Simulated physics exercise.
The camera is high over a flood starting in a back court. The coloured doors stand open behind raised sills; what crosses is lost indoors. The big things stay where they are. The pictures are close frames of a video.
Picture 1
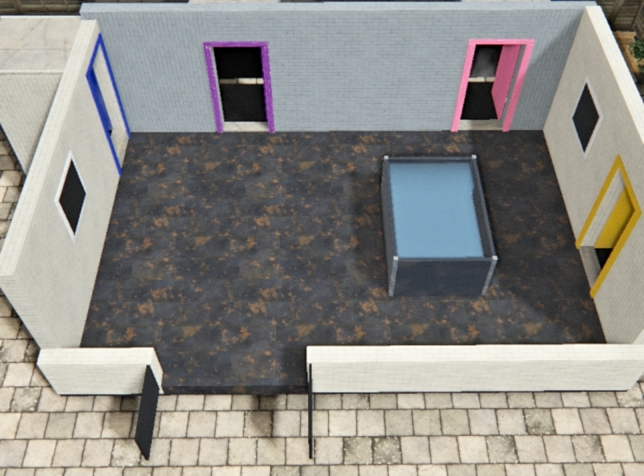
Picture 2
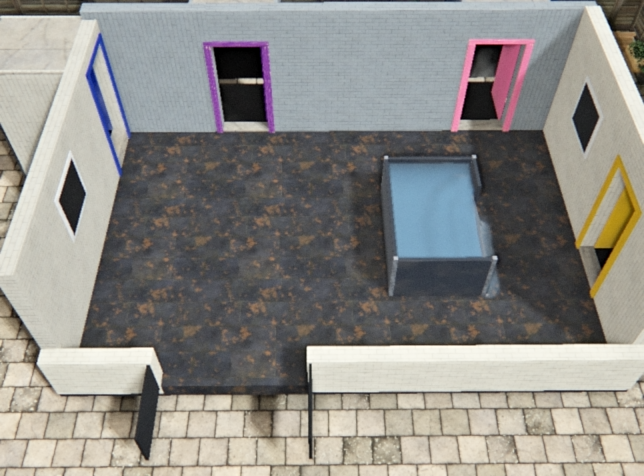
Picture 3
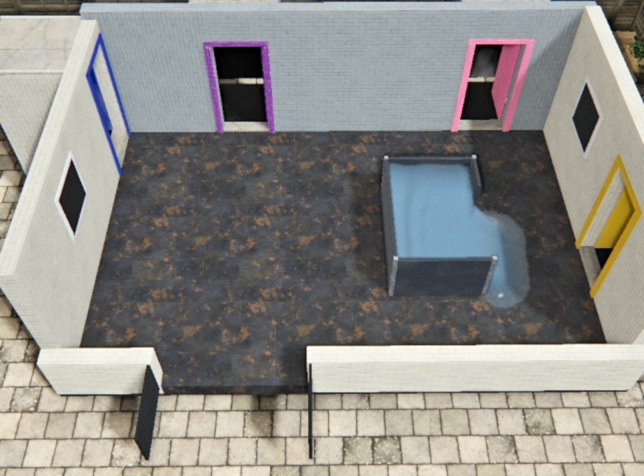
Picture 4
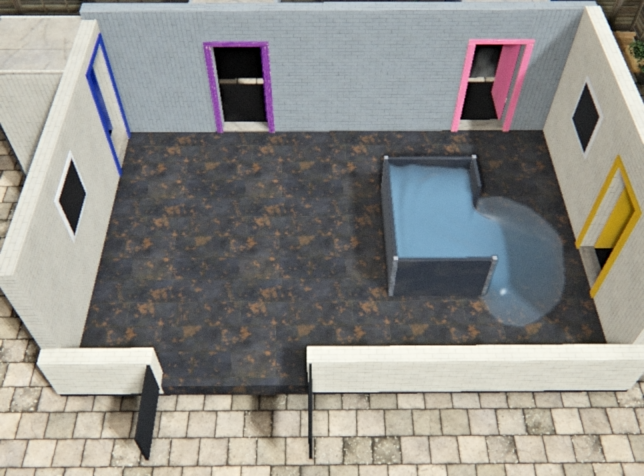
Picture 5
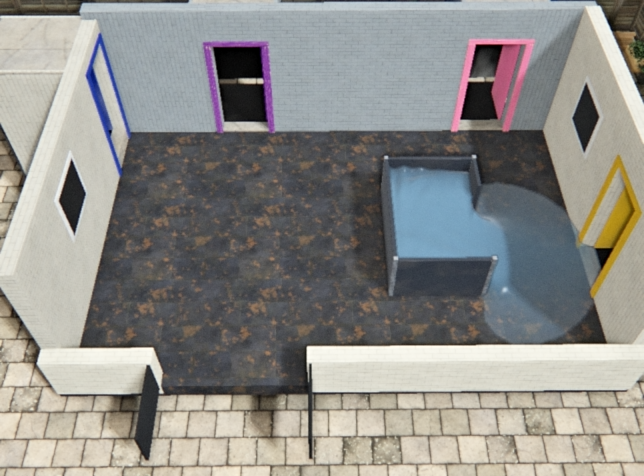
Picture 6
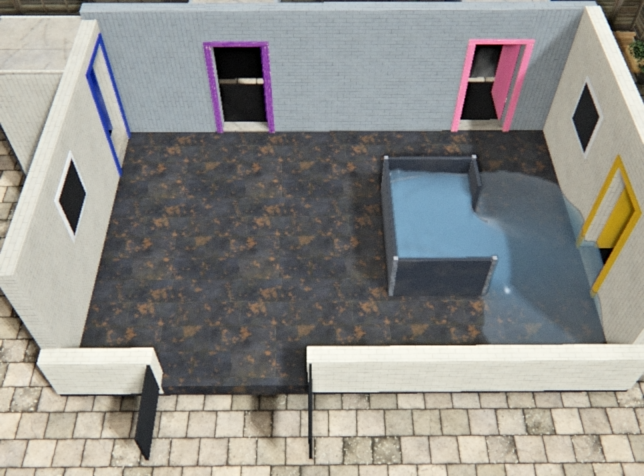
Water pours from a gap in the tank's right side and spreads across the dark floor.
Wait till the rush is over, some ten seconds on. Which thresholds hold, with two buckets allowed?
The pink door takes more than that; the purple door stays under that; the yellow door takes more than that; the blue door stays under that.
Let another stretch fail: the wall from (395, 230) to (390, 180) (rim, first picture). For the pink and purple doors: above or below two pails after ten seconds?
In short: Pink keeps below it; purple goes over.
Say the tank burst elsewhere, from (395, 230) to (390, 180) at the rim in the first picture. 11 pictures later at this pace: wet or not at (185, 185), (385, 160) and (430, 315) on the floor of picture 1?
As listed: Under water, free of water, no water.
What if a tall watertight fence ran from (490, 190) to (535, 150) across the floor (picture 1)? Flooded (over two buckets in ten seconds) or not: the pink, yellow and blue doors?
The pink one is under; the yellow one goes over; the blue one is under.
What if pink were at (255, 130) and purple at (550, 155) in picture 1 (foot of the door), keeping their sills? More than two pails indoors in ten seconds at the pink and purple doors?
Pink takes less; purple passes that mark.
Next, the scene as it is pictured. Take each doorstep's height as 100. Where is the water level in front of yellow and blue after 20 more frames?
About 300 and 0 per cent.
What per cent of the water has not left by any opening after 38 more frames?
Near 68 in a hundred.
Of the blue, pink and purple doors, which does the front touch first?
That is the door marked pink.
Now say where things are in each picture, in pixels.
Still water in the water tank at (437, 209), in the first frame.
The front is at a hidden place, out from the gap at (477, 246), in the second frame.
The front is at (505, 219), out from the gap at (477, 247), in the third frame.
Water pours out at (477, 248) and has run to (552, 232), in the fourth frame.
The front is at (594, 251), out from the gap at (476, 248), in the fifth frame.
Water pours out at (476, 248) and has run to (559, 189), in the sixth frame.
A moment on, water covers 15 % of the floor; the pink door not reached, the purple door not reached, the yellow door far over two buckets in, the blue door not reached.
Next, water covers 25 % of the floor; the pink door under two buckets in, the purple door not reached, the yellow door far over two buckets in, the blue door not reached.
Then, water covers 45 % of the floor; the pink door over two buckets in, the purple door not reached, the yellow door far over two buckets in, the blue door not reached.
Later, water covers 90 % of the floor; the pink door over two buckets in, the purple door wet at the sill, nothing in, the yellow door far over two buckets in, the blue door not reached.
In the end, water covers 95 % of the floor; the pink door far over two buckets in, the purple door wet at the sill, nothing in, the yellow door far over two buckets in, the blue door wet at the sill, nothing in.
